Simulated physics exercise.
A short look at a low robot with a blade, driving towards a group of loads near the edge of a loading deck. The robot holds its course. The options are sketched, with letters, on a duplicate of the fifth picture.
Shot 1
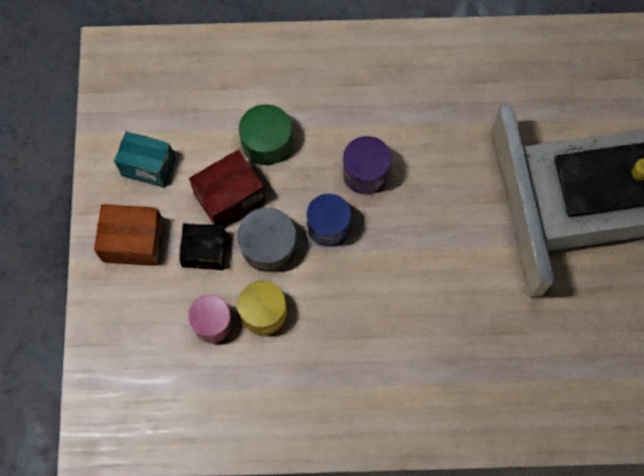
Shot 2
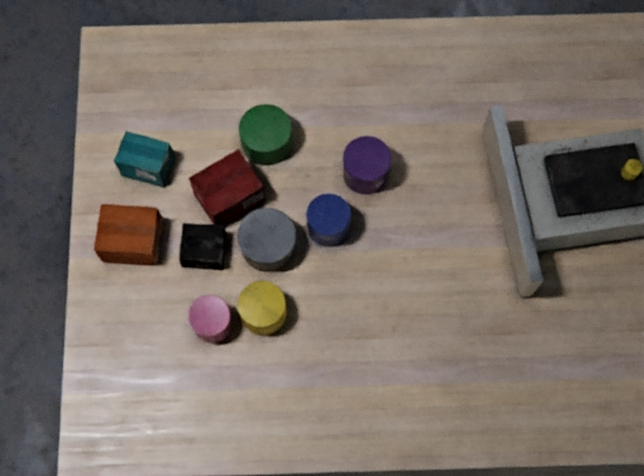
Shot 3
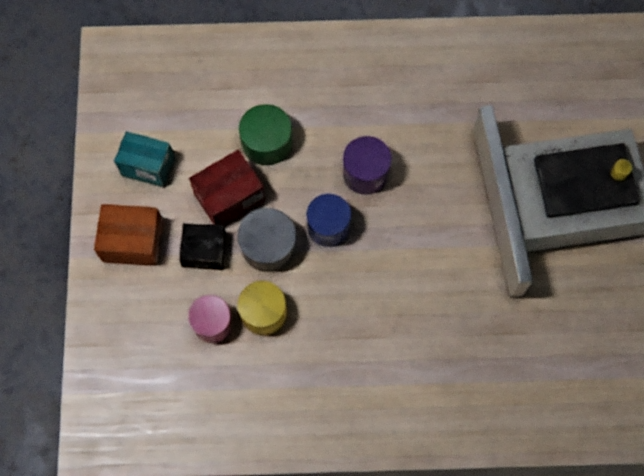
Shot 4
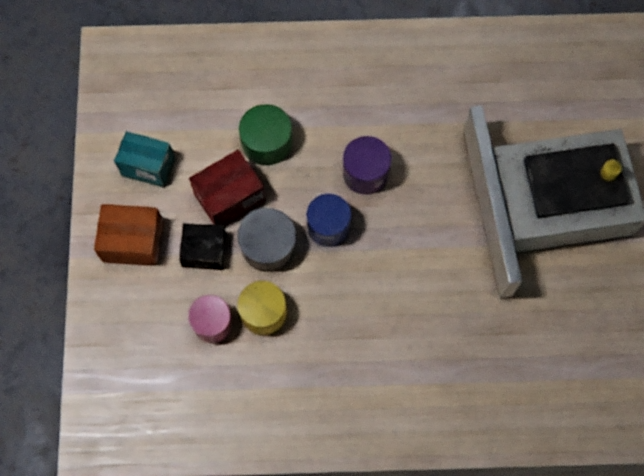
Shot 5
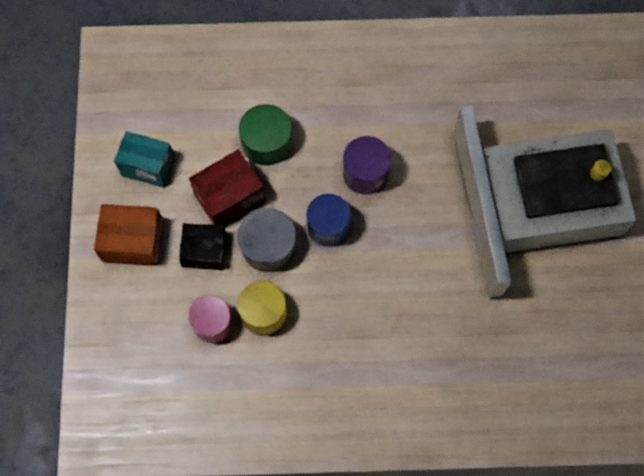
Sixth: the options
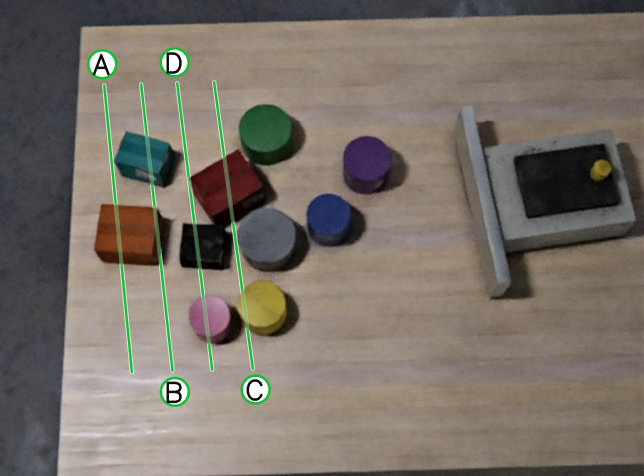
A low grey robot with a wide blade moves slowly left across a wooden surface towards colourful blocks.
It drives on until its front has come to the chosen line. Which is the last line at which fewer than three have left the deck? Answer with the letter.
Stop at B.
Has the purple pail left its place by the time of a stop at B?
Yes.
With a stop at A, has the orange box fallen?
By then, yes.
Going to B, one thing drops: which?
The orange box goes over.
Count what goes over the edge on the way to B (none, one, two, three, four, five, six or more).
One.
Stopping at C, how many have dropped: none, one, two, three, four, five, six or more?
By then, none.
On the marked copy, A at (117, 222); B at (156, 221); C at (232, 219); D at (194, 220).
With B. Early on, robot (440, 184); purple pail (328, 170); orange box (130, 235).
Further on, robot (322, 188); orange box (107, 239); black parcel (157, 263).
At the end, robot (229, 190); orange box over the edge; turquoise parcel (80, 169); one fallen.
As for the rest, A drops four; C is within the limit but short; D is within the limit but short.
